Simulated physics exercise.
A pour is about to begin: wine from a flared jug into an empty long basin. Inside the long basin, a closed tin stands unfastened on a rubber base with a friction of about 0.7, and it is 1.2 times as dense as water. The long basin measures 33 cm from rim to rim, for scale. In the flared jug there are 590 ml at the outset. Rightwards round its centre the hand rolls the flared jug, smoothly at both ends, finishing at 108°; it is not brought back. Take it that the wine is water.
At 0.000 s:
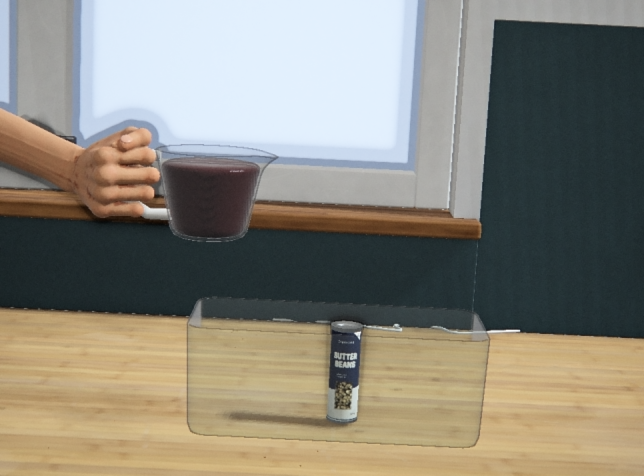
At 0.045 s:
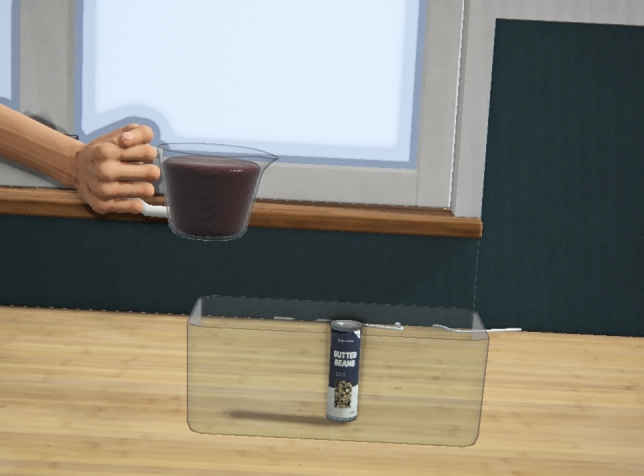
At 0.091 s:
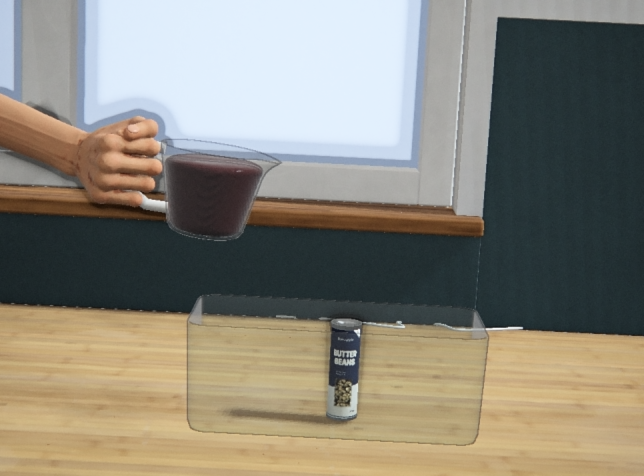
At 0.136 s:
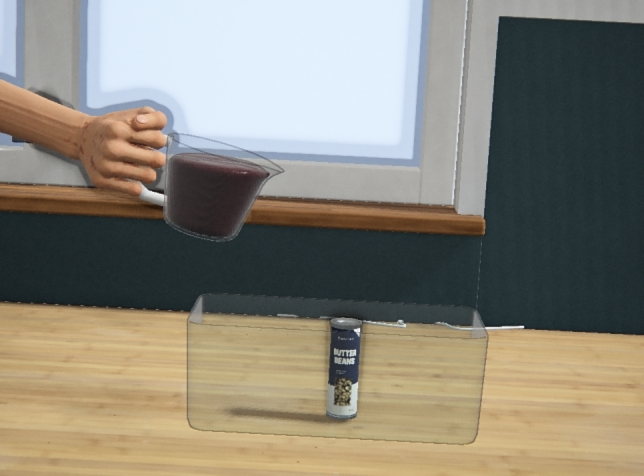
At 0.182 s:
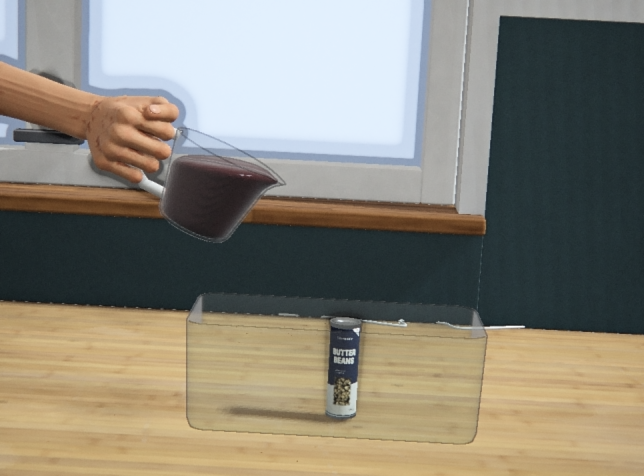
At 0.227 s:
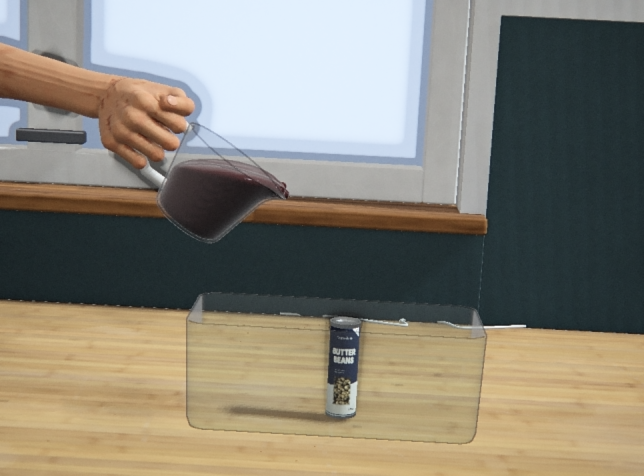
A bare hand and forearm reach in from the left, holding a clear flared jug of dark red wine before a bright window, seen from the front and slightly above. Below, on a pale wooden counter against a dark green wall, an empty transparent long basin holds an upright dark-blue-and-white tin. The hand smoothly rolls the jug rightwards until the wine reaches its lip, while the basin and tin stay still.
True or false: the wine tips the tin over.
False.
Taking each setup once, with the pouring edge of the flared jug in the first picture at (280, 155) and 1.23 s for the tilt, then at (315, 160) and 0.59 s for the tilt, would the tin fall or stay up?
First it keeps standing; then it keeps standing.
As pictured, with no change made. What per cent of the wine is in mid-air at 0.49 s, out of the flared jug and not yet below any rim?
Around 30 percent.
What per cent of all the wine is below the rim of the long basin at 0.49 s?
Estimate - around 38 in a hundred parts.
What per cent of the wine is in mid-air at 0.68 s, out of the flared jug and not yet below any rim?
Something like 7 per cent of the total.
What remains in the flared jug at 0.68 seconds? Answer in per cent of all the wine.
Roughly 2 per cent.
By 0.49 s the tilt is 100° and 31 per cent is still to pour; the tin stands where it began.
By 0.68 s the tilt is 108° and 2 per cent is still to pour; the tin leans 5°.
By 0.87 s the tilt is 108° and 0 per cent is still to pour; the tin stands 1 cm from where it began.
By 1.09 s the tilt is 108° and 0 per cent is still to pour; the tin stands 1 cm from where it began.
At rest the tin stands 1 cm from where it began.
